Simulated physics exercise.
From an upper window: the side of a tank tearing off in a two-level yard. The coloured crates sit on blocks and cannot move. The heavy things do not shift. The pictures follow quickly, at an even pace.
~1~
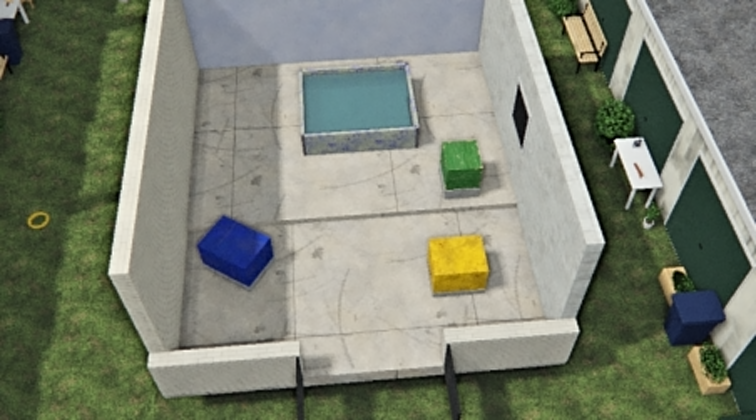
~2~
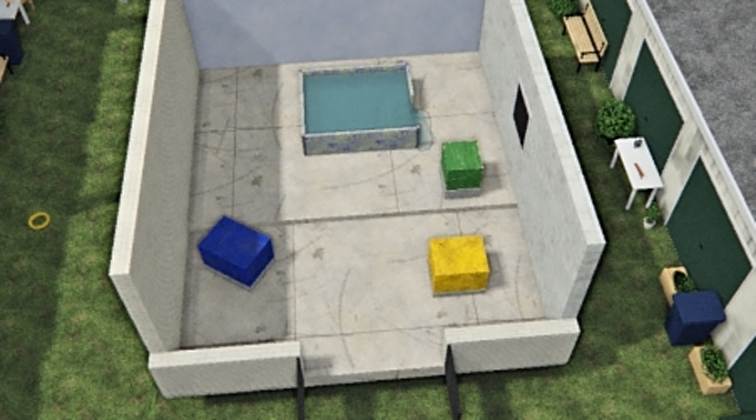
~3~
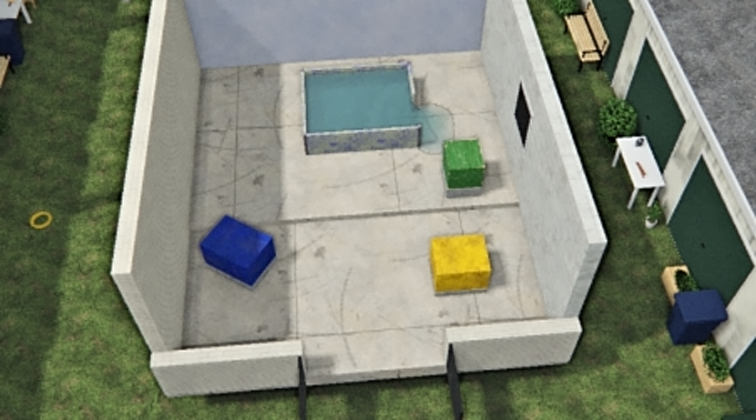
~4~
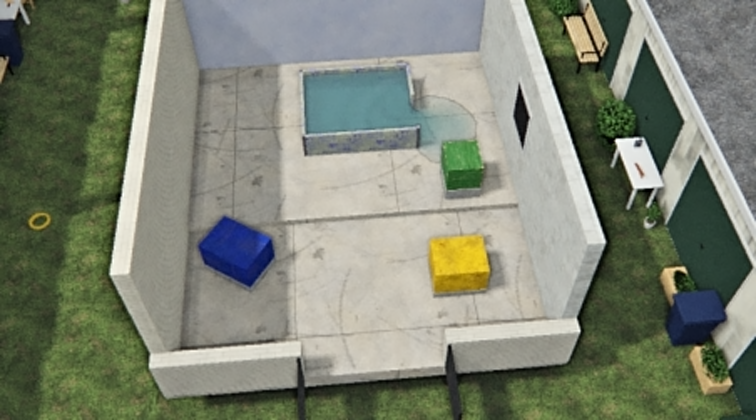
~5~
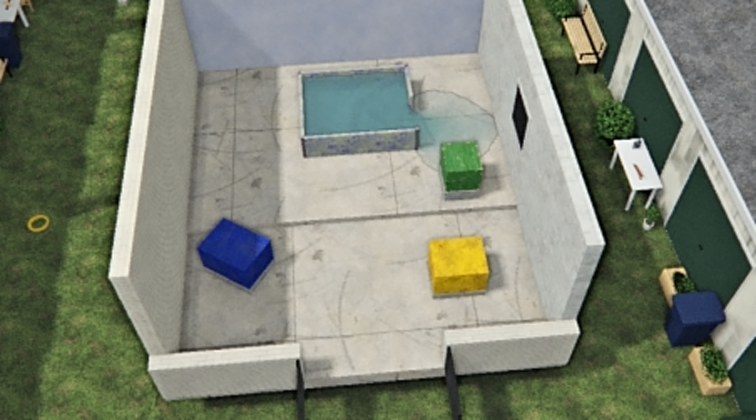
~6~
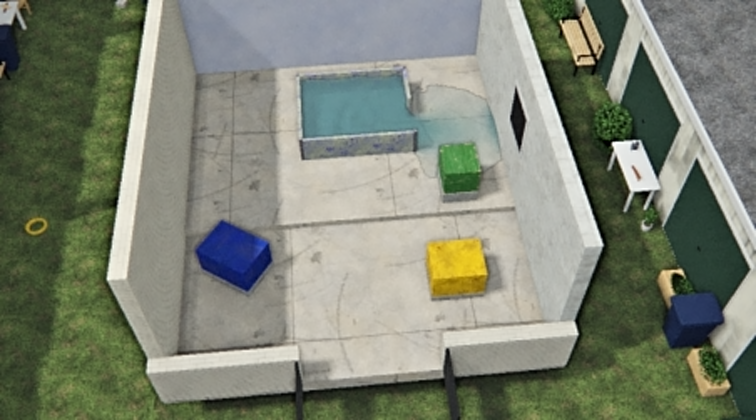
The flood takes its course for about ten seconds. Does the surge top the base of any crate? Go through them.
In the end: The green crate escapes dry; the blue crate escapes dry; the yellow crate escapes dry.
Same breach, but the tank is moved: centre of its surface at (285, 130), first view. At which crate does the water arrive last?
That is the blue crate.
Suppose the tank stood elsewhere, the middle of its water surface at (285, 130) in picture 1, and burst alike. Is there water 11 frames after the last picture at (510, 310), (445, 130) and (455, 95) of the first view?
In that order: Not flooded, under water, under water.
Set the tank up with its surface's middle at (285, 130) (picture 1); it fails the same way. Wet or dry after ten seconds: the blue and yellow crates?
In short: Blue crate escapes it, yellow crate is soaked.
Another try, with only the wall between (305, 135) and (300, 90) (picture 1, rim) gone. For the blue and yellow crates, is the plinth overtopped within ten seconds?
In short: Blue crate is soaked, yellow crate remains dry.
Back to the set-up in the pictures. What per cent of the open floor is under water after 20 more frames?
About 30 per cent.
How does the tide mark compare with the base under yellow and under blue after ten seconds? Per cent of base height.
In turn 70 and 50 per cent.
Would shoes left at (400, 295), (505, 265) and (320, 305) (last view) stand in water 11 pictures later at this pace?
In that order: Free of water, flooded, no water.
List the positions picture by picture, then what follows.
Still water in the water tank at (357, 101), in the first frame.
The front is at (421, 112), out from the gap at (413, 124), in the second frame.
The front is at (446, 113), out from the gap at (414, 124), in the third frame.
The front is at (471, 121), out from the gap at (413, 125), in the fourth frame.
Water pours out at (412, 127) and has run to (491, 121), in the fifth frame.
Water pours out at (410, 128) and has run to (500, 156), in the sixth frame.
A moment on, water covers 10 % of the floor; the green crate water round its plinth, the blue crate not reached, the yellow crate not reached.
Next, water covers 20 % of the floor; the green crate water round its plinth, the blue crate not reached, the yellow crate water round its plinth.
Then, water covers 30 % of the floor; the green crate water round its plinth, the blue crate not reached, the yellow crate water round its plinth.
Later, water covers 55 % of the floor; the green crate water round its plinth, the blue crate not reached, the yellow crate water round its plinth.
In the end, water covers 85 % of the floor; the green crate stayed above the water, the blue crate stayed above the water, the yellow crate stayed above the water.
